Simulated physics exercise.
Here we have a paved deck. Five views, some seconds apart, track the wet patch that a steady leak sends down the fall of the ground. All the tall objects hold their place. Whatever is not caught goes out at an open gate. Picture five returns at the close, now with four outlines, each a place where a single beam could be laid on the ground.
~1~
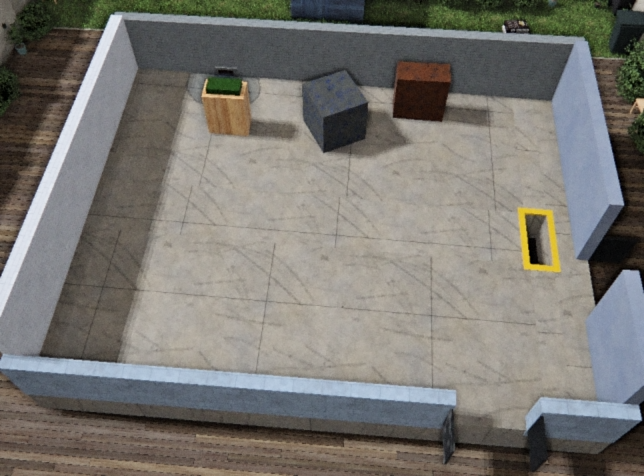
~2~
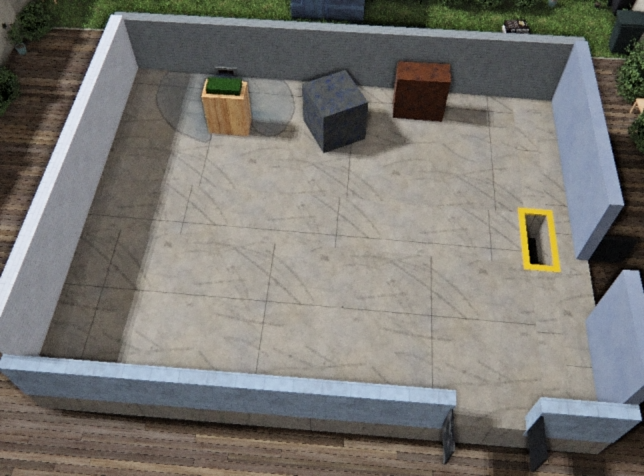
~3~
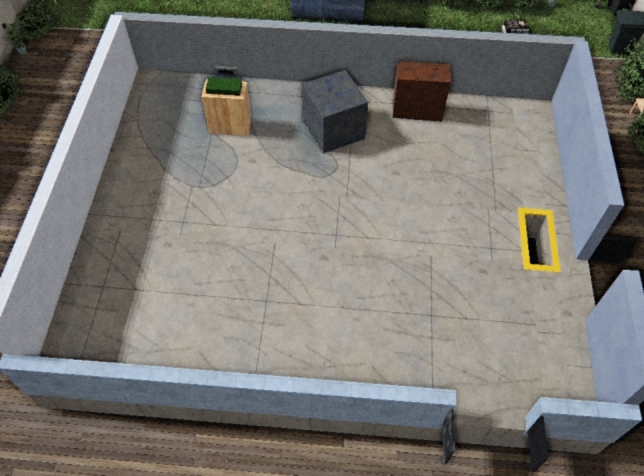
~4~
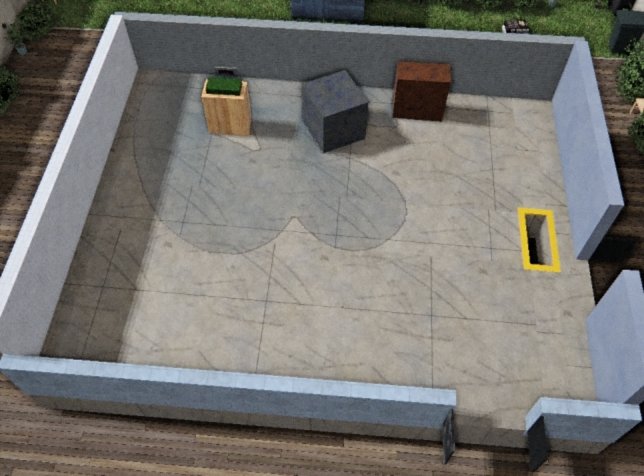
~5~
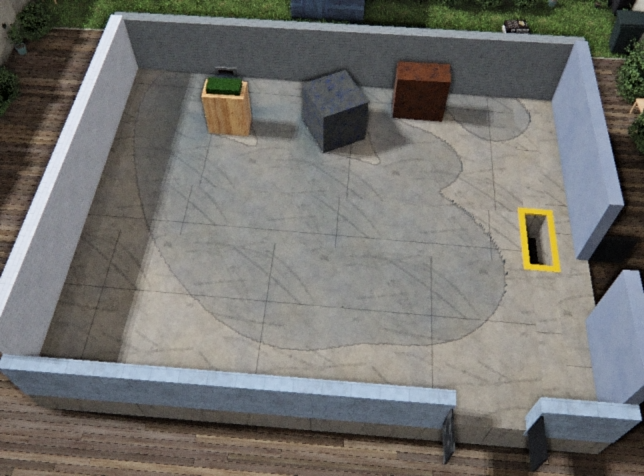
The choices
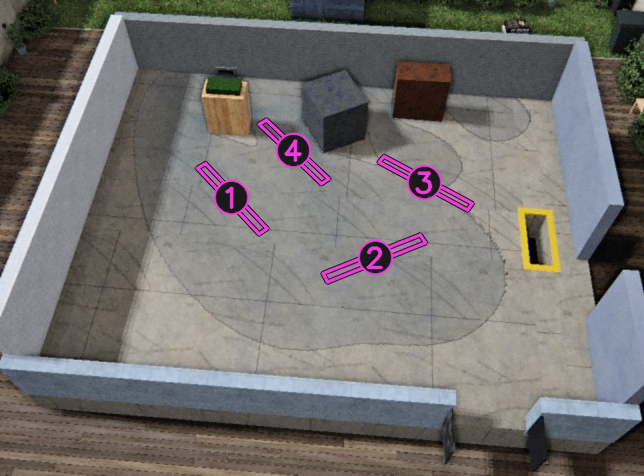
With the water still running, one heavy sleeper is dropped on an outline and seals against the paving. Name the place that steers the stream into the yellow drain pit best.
Choose 2.
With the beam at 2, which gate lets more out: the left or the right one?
More leaves on the right.
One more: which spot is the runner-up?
That is spot 4.
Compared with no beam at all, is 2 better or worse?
Spot 2 is better.
On the marked copy, 1 from (201, 165) to (263, 231); 2 from (325, 277) to (422, 238); 3 from (381, 159) to (469, 206); 4 from (262, 122) to (325, 181).
If 1 is chosen, about 18 % of the stream goes into the yellow drain pit, about 82 % out by the gates.
If 2 is chosen, about 43 % of the stream goes into the yellow drain pit, about 57 % out by the gates.
If 3 is chosen, about 18 % of the stream goes into the yellow drain pit, about 82 % out by the gates.
If 4 is chosen, about 24 % of the stream goes into the yellow drain pit, about 76 % out by the gates.
